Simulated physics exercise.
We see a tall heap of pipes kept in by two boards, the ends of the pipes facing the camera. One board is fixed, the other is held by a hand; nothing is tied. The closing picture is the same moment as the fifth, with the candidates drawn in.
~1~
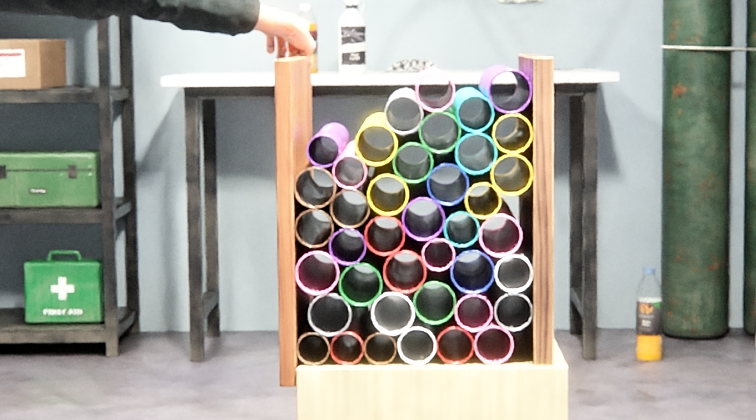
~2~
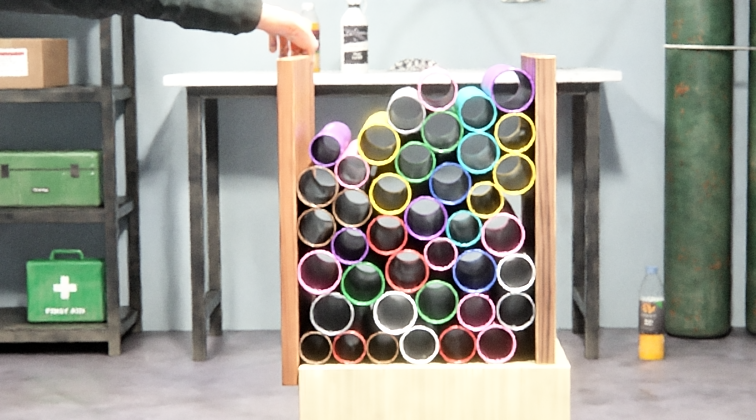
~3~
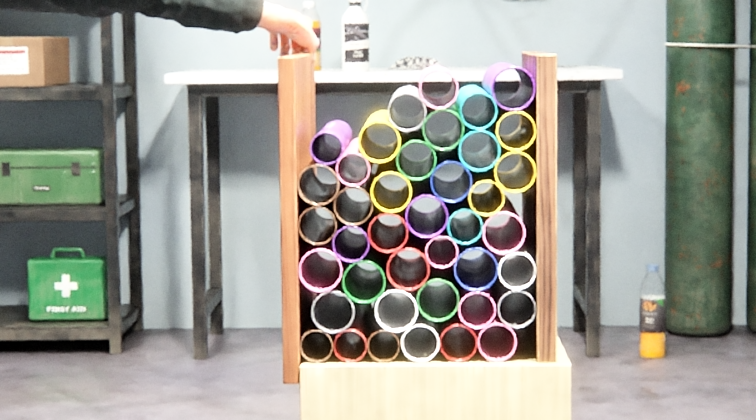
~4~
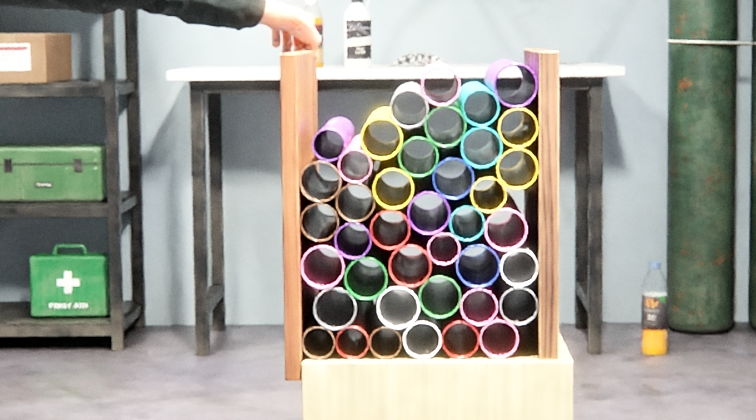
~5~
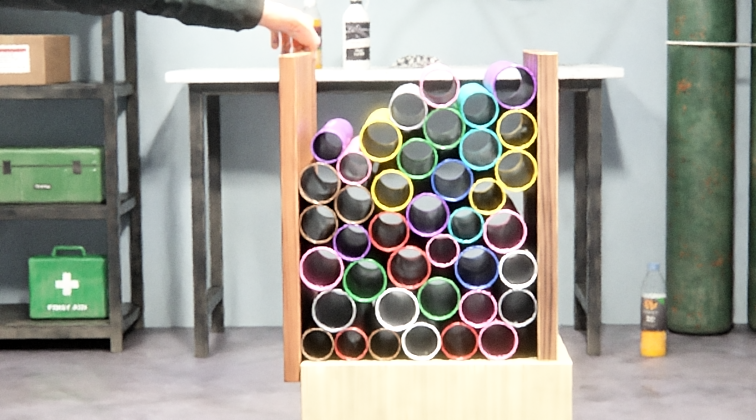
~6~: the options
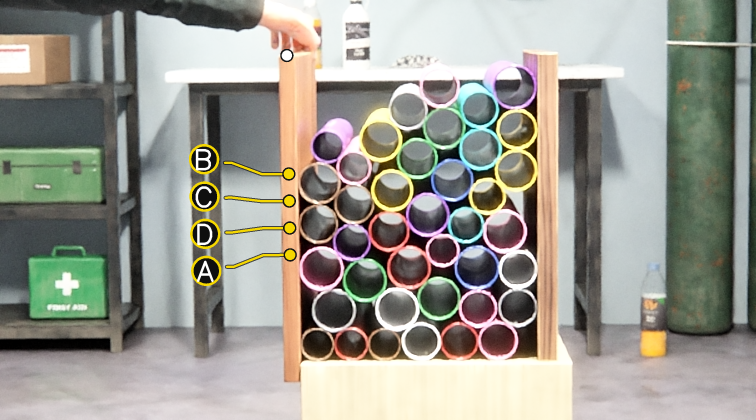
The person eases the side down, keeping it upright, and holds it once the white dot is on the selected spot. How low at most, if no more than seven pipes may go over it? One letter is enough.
Down to D.
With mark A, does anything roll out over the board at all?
At A: Yes.
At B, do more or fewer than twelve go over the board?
Fewer than twelve.
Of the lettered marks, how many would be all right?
The number is three.
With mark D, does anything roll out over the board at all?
Yes.
On the marked copy, A at (290, 255); B at (289, 174); C at (289, 201); D at (289, 228); the white dot at (287, 56).
Following D. Soon after the start, top of the board (297, 135).
Later, top of the board (299, 224).
In the end, top of the board (299, 227), six out over the board.
As for the rest, A more than seven out over the board; B none out over the board; C none out over the board.
